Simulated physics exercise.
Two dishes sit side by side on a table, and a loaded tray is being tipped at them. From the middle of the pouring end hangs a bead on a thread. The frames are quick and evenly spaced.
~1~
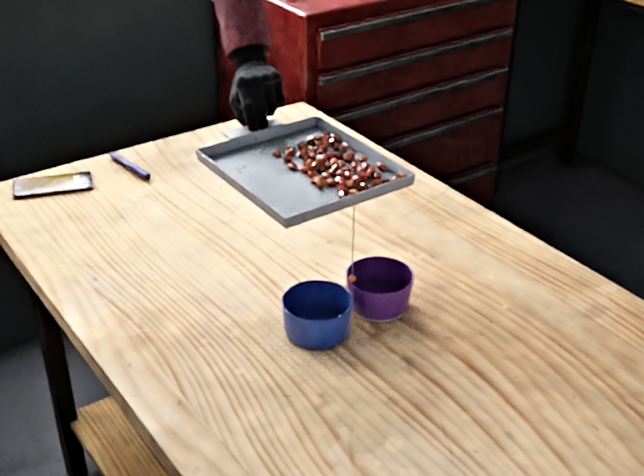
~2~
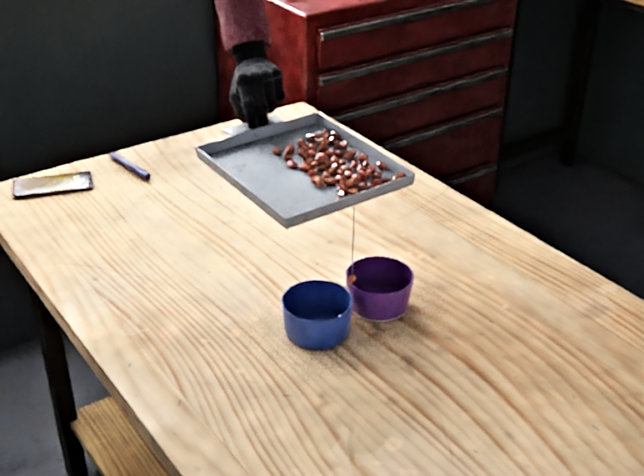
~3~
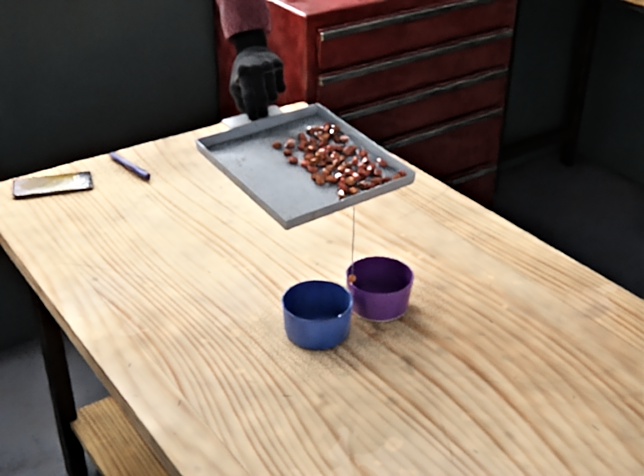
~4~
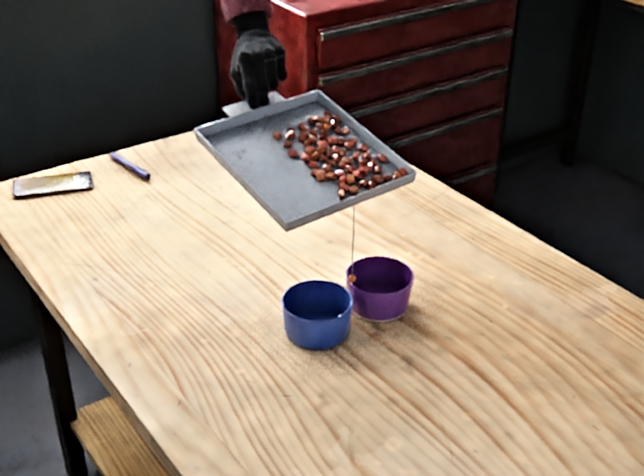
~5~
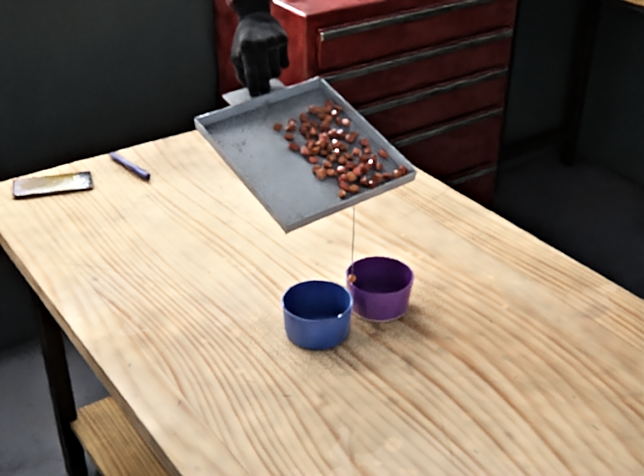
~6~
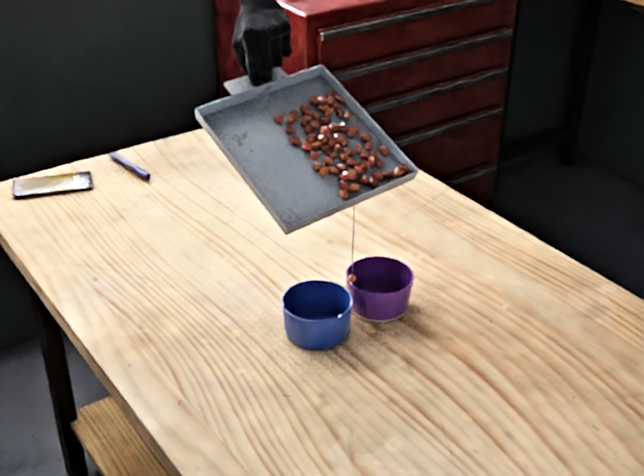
A gray tray of reddish-brown chunks was tilted steadily more steeply by a black-gloved hand lifting its far end, above a blue dish and a purple dish that stayed still on the wooden table.
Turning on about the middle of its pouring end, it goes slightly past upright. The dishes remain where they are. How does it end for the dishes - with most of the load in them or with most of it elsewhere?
With most elsewhere.
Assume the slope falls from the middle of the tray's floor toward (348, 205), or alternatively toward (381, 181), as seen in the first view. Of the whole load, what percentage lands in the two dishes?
Roughly 10 percent first and 60 percent second.
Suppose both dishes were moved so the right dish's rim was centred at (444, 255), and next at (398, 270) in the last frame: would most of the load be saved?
Held in all, by try: A smaller portion, then a smaller portion.
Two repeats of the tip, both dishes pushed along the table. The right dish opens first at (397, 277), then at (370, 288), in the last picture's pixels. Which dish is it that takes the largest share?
Try 1: The leftmost dish; try 2: The leftmost dish.
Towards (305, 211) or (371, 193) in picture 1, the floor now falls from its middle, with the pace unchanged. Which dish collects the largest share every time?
Try one: The leftmost dish. Try two: The rightmost dish.
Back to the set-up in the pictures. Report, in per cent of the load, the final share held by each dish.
I'd say some 30 in a hundred wind up in the left dish, and some 0 in a hundred in the right.
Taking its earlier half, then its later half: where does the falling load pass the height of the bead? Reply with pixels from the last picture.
Roughly (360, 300) first, then roughly (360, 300).
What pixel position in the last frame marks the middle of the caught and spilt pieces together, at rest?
The centre comes to rest near (354, 353).
Soon, tray tipped steeply; all on the tray.
A while on, tray tipped past a quarter turn; about two thirds on the tray; a small part in the left dish; about a third outside both; a stray few in the air.
Towards the end, tray tipped past a quarter turn; about a quarter in the left dish; most outside both.
Finally, tray tipped past a quarter turn; about a quarter in the left dish; none in the right dish; most outside both.
